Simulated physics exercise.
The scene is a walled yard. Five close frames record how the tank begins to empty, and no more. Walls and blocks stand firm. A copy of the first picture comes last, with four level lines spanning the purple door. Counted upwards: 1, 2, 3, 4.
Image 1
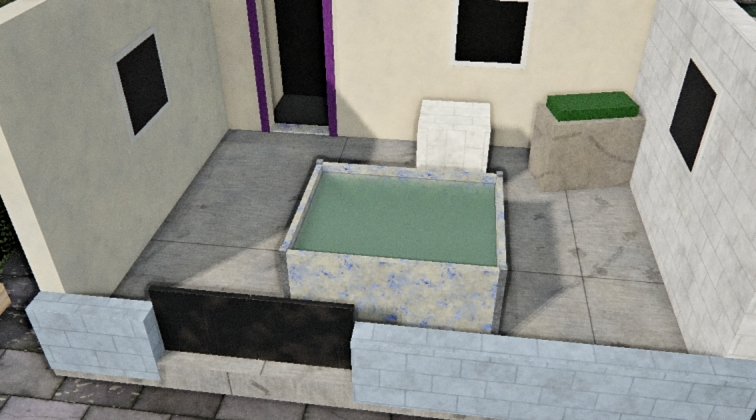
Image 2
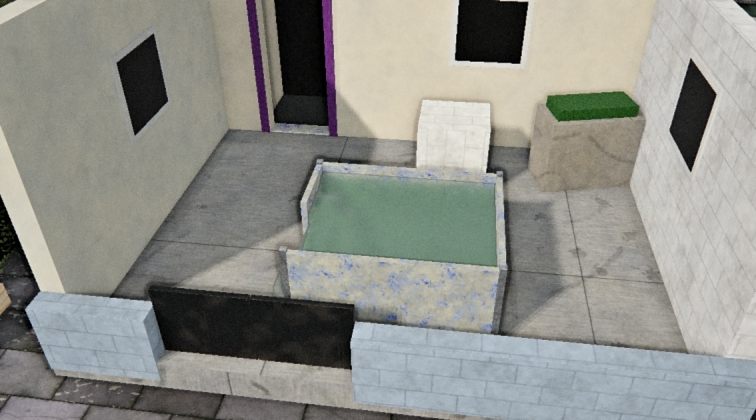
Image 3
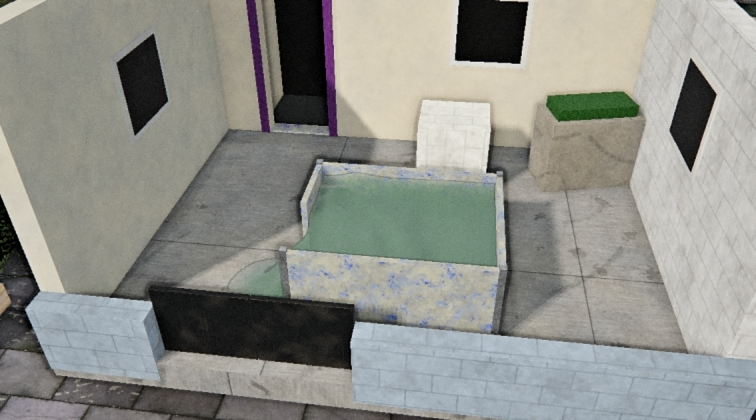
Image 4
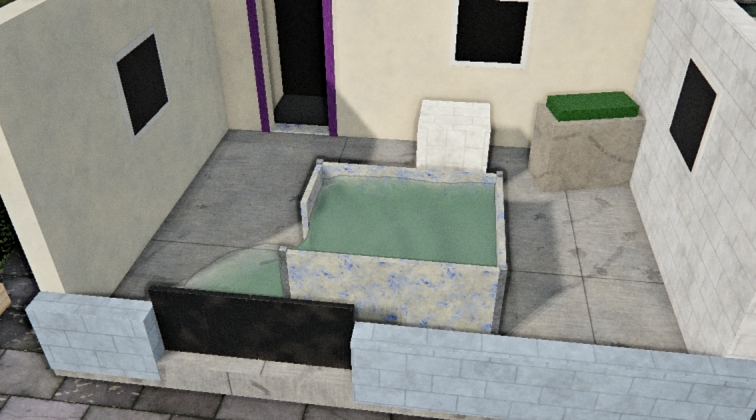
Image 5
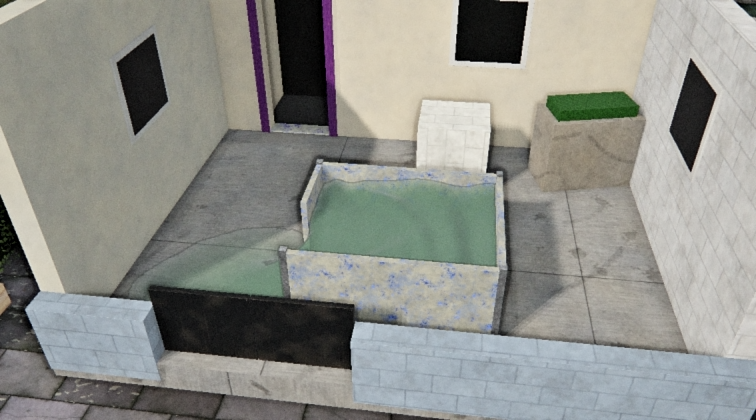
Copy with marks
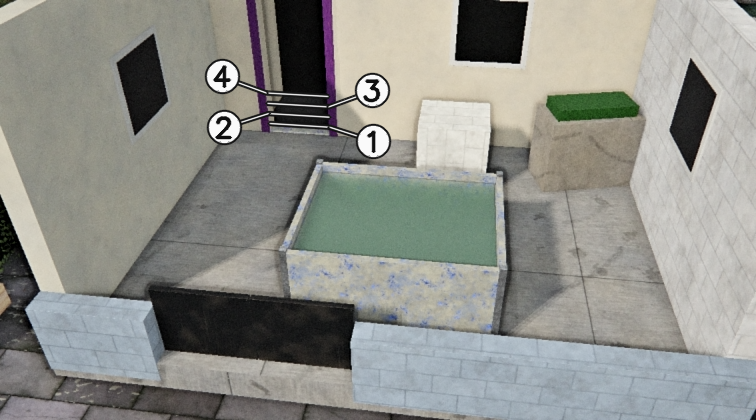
A tank with blue-speckled pale sides, full of green water, stands in the middle of a walled, paved yard, seen from above by a still camera. Behind it are a purple-framed doorway, a white block and a stone planter topped with green, with a dark gate set in the pale blue front wall. The tank's left side opens, and water pours out, spreading leftward across the grey paving behind the shut gate.
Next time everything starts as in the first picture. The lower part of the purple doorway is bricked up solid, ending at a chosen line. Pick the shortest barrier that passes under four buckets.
Height 2 just does it.
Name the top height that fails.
That is height 1.
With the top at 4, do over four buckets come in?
No.
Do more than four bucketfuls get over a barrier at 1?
Yes, that goes wrong.
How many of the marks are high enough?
Three of them.
On the marked copy, 1 at (299, 125); 2 at (298, 115); 3 at (297, 105); 4 at (297, 94); from the bottom up 1, 2, 3, 4.
If 1 is chosen, about 13 bucketfuls get in.
If 2 is chosen, a splash gets over, under a bucket.
If 3 is chosen, nothing gets over.
If 4 is chosen, nothing gets over.
